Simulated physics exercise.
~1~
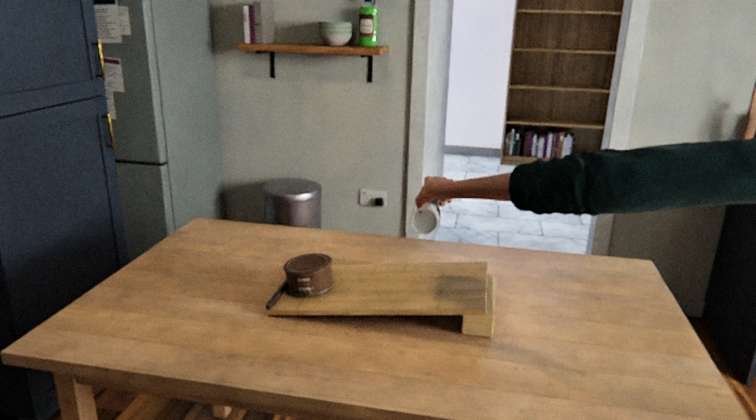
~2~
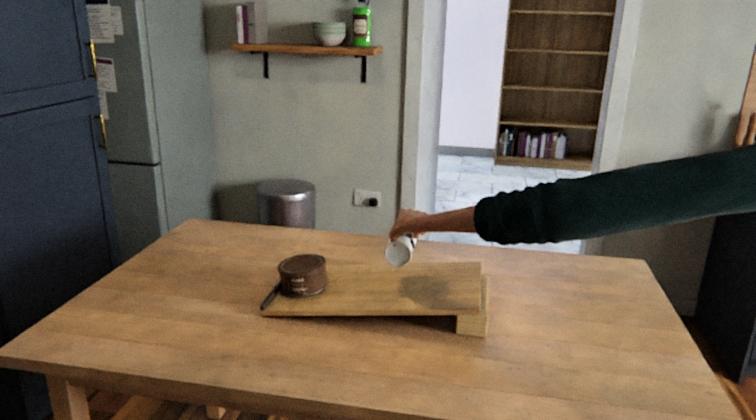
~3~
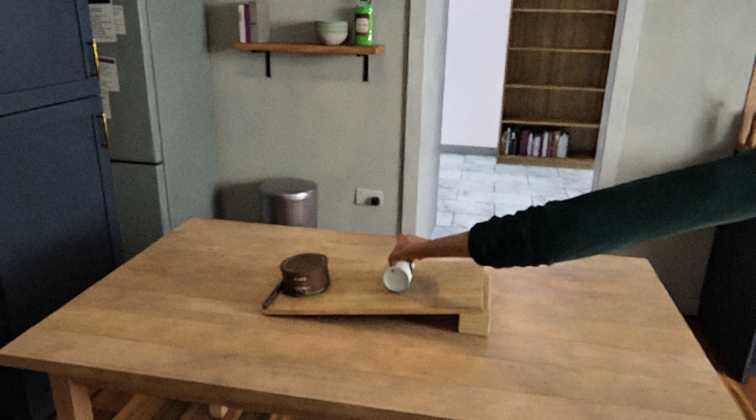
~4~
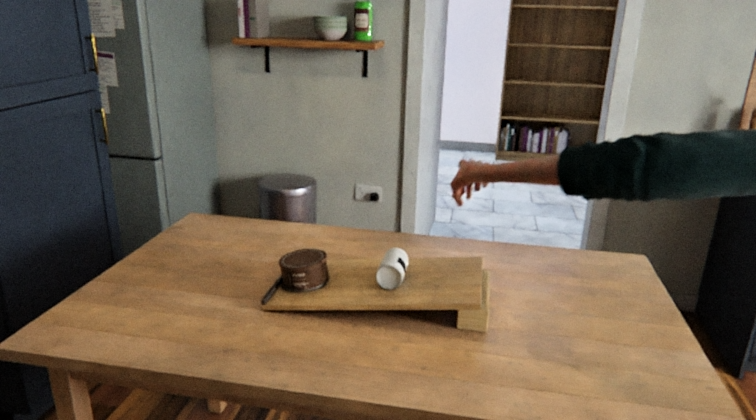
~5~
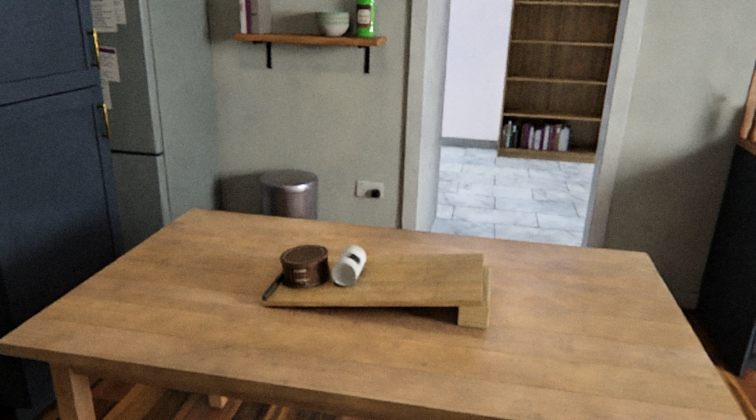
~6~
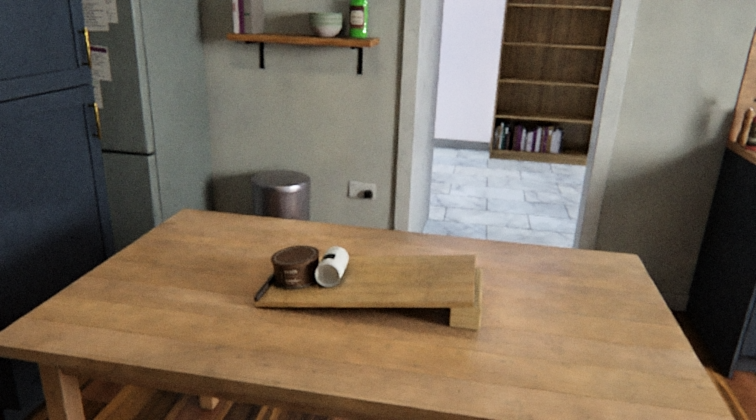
A white jar, laid on its side by a hand, rolls down toward a brown tub.
